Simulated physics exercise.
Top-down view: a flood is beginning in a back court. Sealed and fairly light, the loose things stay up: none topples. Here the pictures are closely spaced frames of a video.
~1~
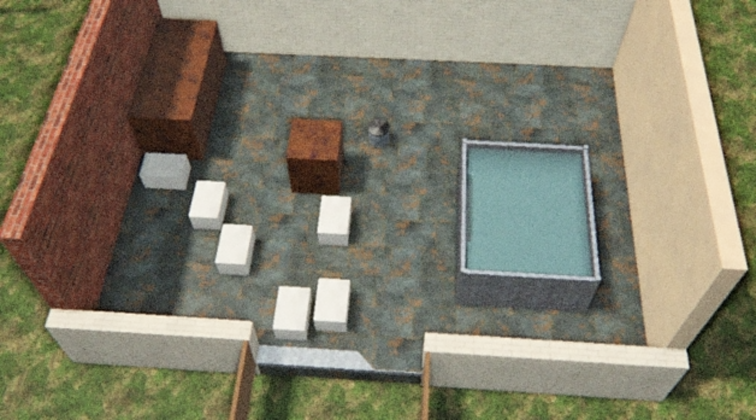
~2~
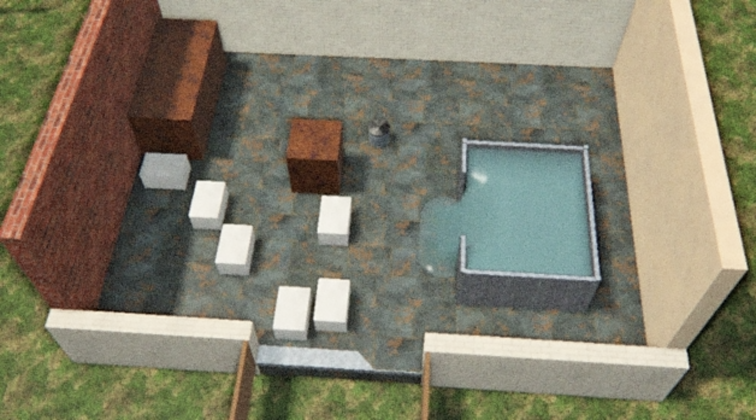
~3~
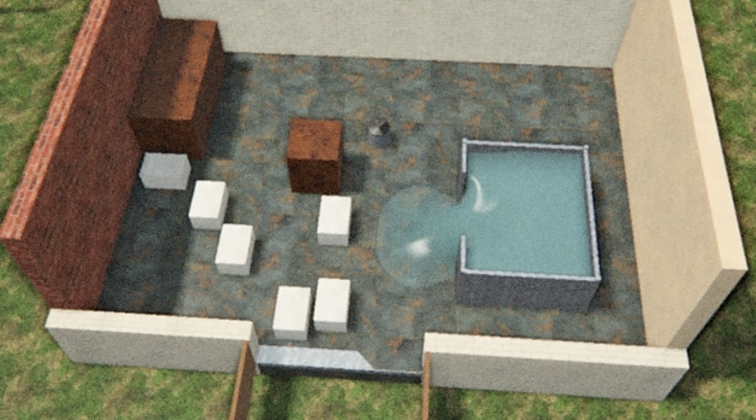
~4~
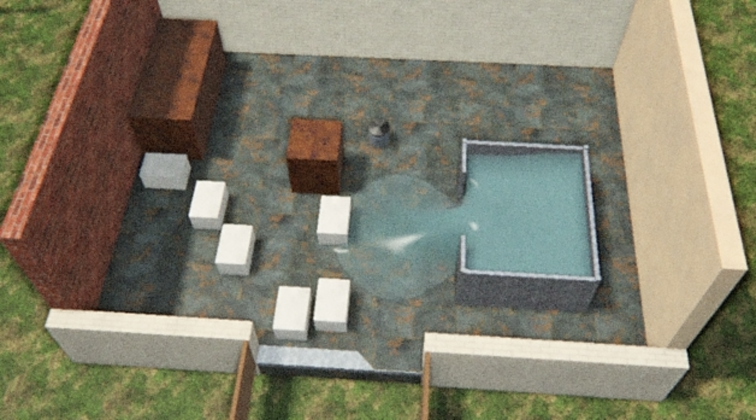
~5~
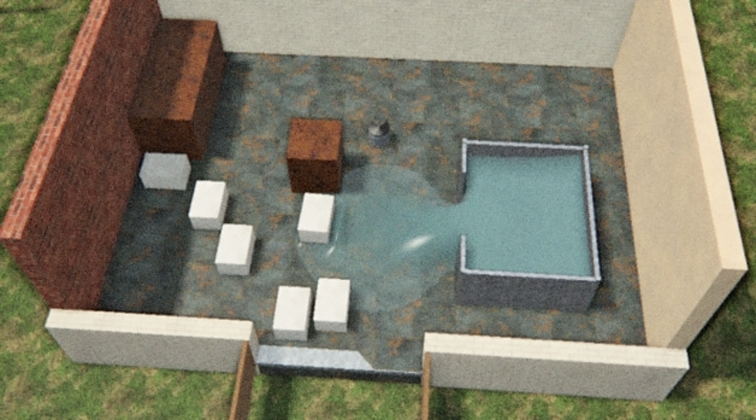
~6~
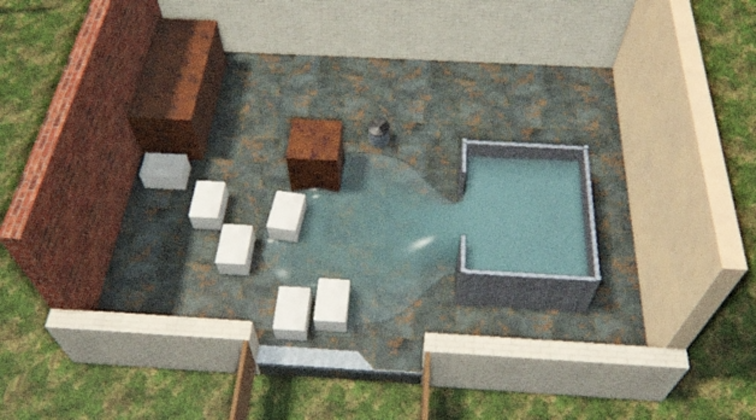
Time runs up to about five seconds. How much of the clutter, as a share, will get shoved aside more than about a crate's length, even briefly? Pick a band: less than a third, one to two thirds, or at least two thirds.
The fraction is at least two thirds of them.
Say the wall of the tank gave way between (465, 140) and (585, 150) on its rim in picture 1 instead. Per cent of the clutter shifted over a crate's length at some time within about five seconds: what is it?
Estimate: Some 40 per cent.
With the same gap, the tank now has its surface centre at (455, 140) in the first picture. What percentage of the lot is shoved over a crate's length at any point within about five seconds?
About 80 per cent.
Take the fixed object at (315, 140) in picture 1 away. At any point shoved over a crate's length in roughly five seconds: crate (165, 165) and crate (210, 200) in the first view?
Well, the first one stuck around while the other one covered the distance.
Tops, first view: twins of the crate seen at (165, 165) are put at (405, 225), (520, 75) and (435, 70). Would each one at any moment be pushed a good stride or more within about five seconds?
Taking them one at a time: Gets driven off, then remains close, then remains close.
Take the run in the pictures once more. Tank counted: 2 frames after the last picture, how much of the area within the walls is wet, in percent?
I'd say around 30 in a hundred.
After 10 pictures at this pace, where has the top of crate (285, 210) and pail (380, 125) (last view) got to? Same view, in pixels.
First top about at (161, 194); second top about at (405, 76).
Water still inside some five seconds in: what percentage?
92 in a hundred.
A moment on, 1 of 8 are well off their spots; 0 afloat.
Next, 4 of 8 are well off their spots; 6 afloat.
Later, 4 of 8 are well off their spots; 6 afloat.
In the end, 6 of 8 are well off their spots, and 6 have been at some point; 3 afloat.
